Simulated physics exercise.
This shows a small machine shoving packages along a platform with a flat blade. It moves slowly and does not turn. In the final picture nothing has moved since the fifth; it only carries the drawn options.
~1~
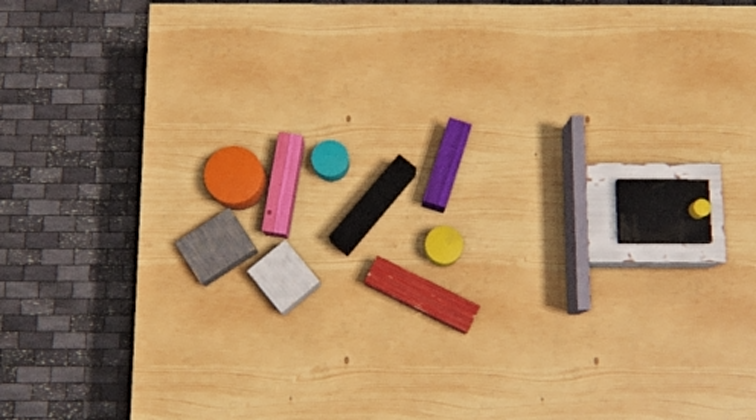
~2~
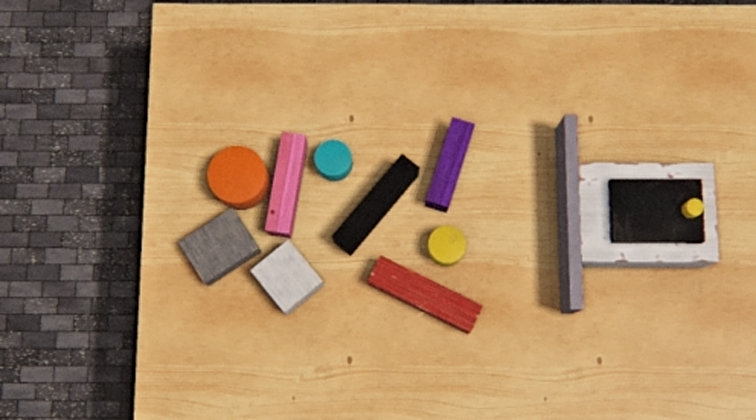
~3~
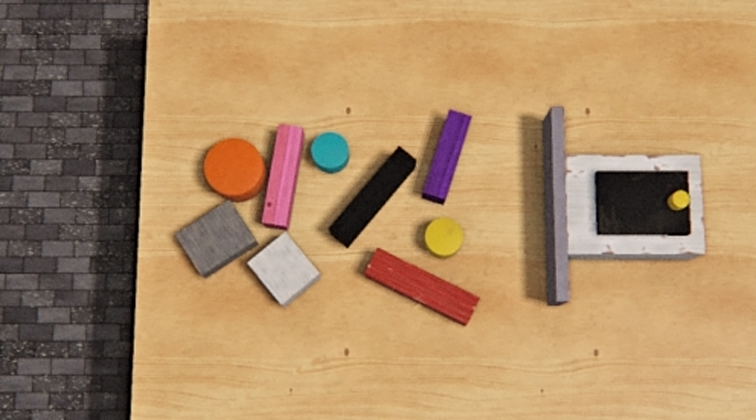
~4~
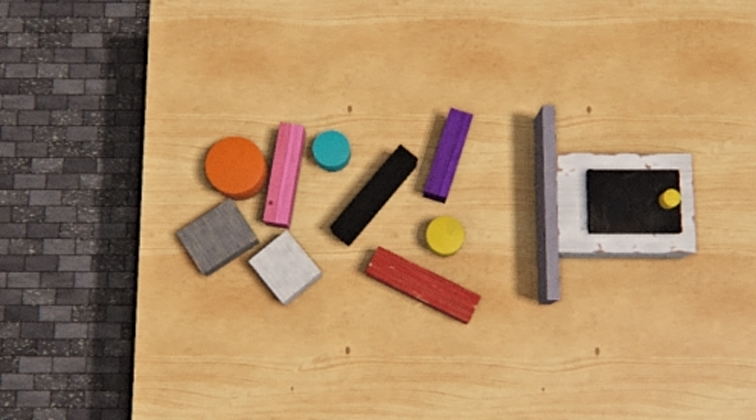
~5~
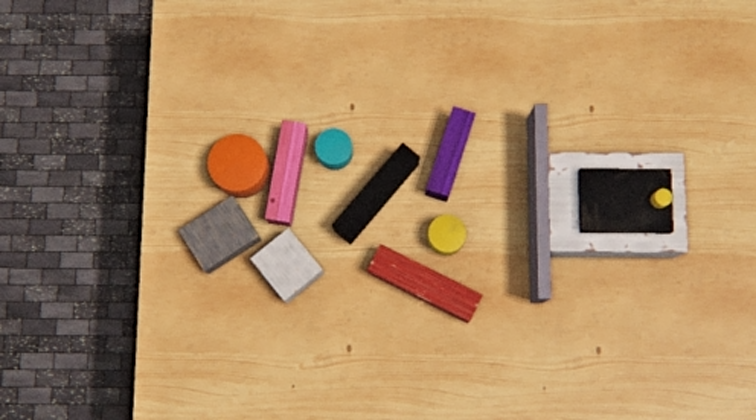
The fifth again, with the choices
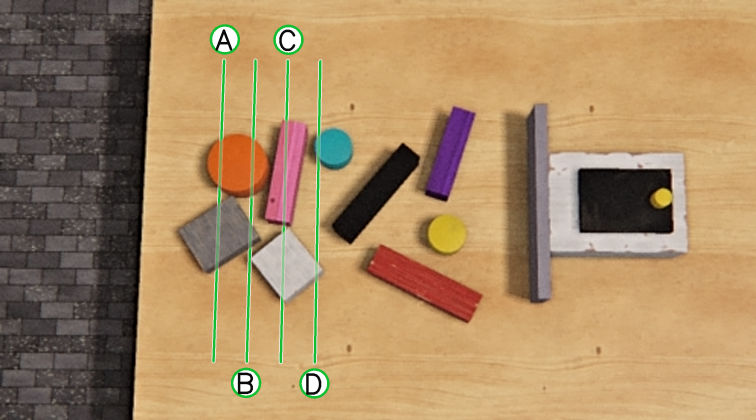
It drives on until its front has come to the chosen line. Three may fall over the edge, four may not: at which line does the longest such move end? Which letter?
At A, and not beyond.
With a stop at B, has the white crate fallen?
No.
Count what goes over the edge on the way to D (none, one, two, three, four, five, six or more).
In all, none.
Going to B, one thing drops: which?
The orange canister goes over.
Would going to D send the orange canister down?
No.
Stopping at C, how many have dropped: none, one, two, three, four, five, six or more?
In all, none.
On the marked copy, A at (219, 207); B at (251, 207); C at (284, 208); D at (318, 208).
Following A. Soon after the start, robot (501, 200); red bar (379, 284); purple stick (406, 153).
Later, robot (383, 199); orange canister (182, 176); grey crate (205, 231).
In the end, robot (292, 198); orange canister over the edge; grey crate over the edge; two fallen.
As for the rest, B is within the limit but short; C is within the limit but short; D is within the limit but short.
